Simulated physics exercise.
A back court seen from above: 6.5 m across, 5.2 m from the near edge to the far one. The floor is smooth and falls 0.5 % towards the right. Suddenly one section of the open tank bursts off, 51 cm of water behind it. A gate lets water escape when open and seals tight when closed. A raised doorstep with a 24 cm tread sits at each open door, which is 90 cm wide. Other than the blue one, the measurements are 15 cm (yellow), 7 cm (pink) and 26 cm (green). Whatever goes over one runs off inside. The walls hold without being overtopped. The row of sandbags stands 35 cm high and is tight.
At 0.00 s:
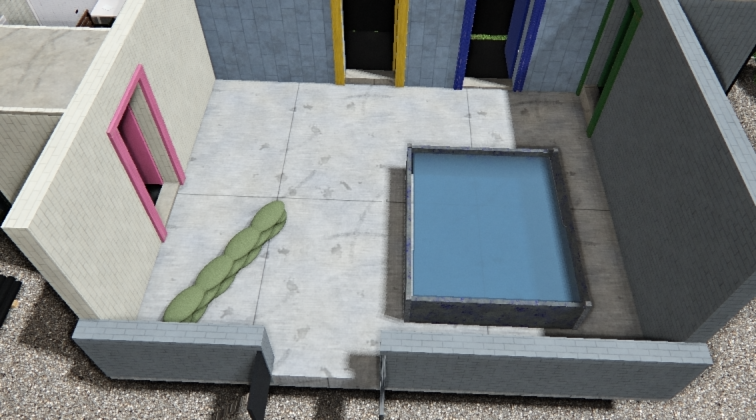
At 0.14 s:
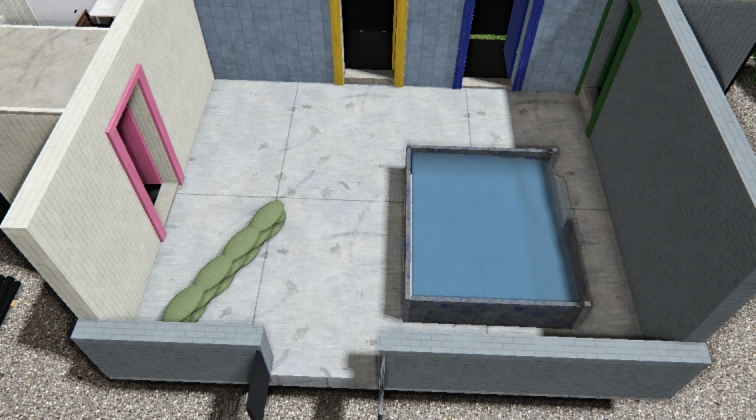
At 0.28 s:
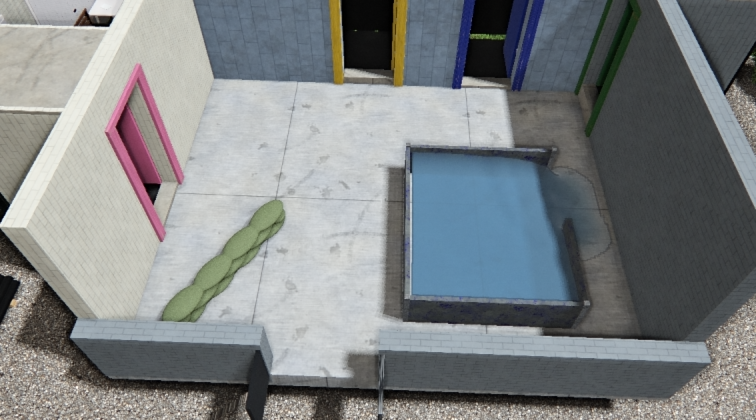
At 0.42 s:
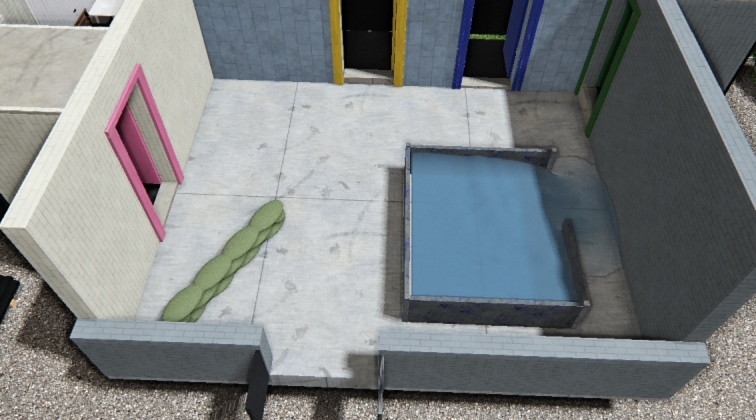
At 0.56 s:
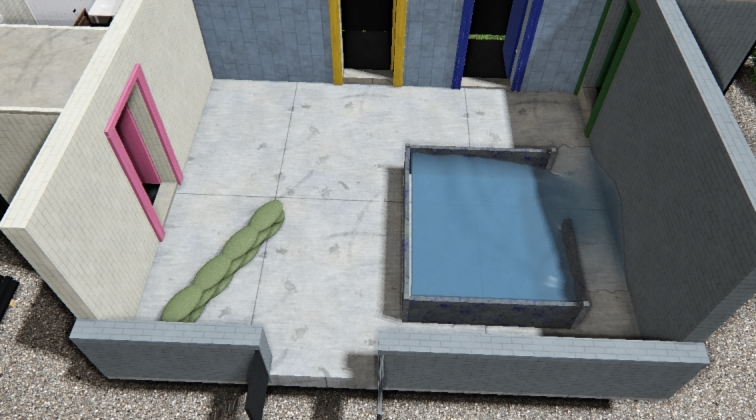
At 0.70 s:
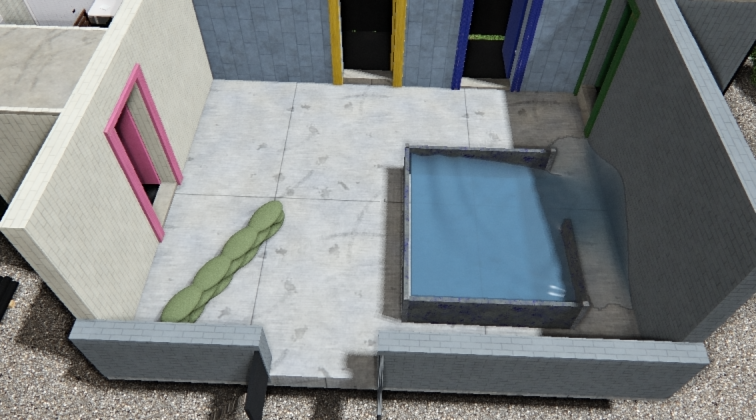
We see a walled court from above with a green twisted shape and an open tank of still water; a section of the tank's right side bursts off, and water pours through the gap, spreading across the floor beside the right wall.
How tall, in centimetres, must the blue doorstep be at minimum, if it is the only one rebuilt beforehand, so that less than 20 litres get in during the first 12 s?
It needs to be at least 11.5 cm tall.
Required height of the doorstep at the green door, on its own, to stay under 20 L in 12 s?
The green door needs around 21 cm.
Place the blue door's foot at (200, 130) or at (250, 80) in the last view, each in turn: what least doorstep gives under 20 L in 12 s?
About 7.0 cm, then about 6.5 cm.
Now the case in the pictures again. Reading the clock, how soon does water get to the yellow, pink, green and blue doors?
Arrives: Yellow 2.8 s / pink 5.5 s / green 1.0 s / blue 1.8 s.
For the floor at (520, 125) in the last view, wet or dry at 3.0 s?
At that moment it's submerged.
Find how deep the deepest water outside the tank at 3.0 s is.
32 cm.
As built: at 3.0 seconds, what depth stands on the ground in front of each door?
In cm - yellow: 4, pink: 0, green: 18, blue: 14.
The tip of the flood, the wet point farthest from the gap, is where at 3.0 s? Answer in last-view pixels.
Lab note: Front tip approx. (344, 89).
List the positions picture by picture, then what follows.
The first frame shows still water, 51 cm deep, in the open tank at (488, 221); the blue door at (497, 42) is dry.
In the second frame, the front is at (575, 241), 0.3 m from the gap at (553, 202); 0.3 m2 of floor is wet, 51 cm left at the back.
In the third frame, the gap is at (551, 203), the front 0.7 m out at (604, 242); the back of the open tank holds 51 cm.
In the fourth frame, the gap is at (551, 204), the front 0.9 m out at (597, 171); the back of the open tank holds 51 cm.
In the fifth frame, the front is at (593, 154), 1.1 m from the gap at (551, 204); 1.7 m2 of floor is wet, 51 cm left at the back.
In the sixth frame, the front is at (589, 141), 1.3 m from the gap at (550, 205); 1.8 m2 of floor is wet, 49 cm left at the back; 2.0 m in a straight line remain to the blue door at (495, 42).
After 1.4 s water covers 15 % of the floor, deepest (44 cm) near (595, 209); it has not reached the blue door.
After 3.0 s water covers 35 % of the floor, deepest (32 cm) near (577, 98); 14 cm at the blue door, 22 litres in over its 6 cm doorstep.
After 12.0 s water covers 95 % of the floor, deepest (12 cm) near (577, 98); 6 cm at the blue door, 96 litres in over its 6 cm doorstep.
At the blue door as built, the water arrived by 1.9 s and peaked near 14 cm at 2.8 s.
Run again over the same 12 s with other heights there, 38 litres in over 9.5 cm, 12 litres over 13 cm. The limit of 20 litres is kept from about 11.5 cm up.
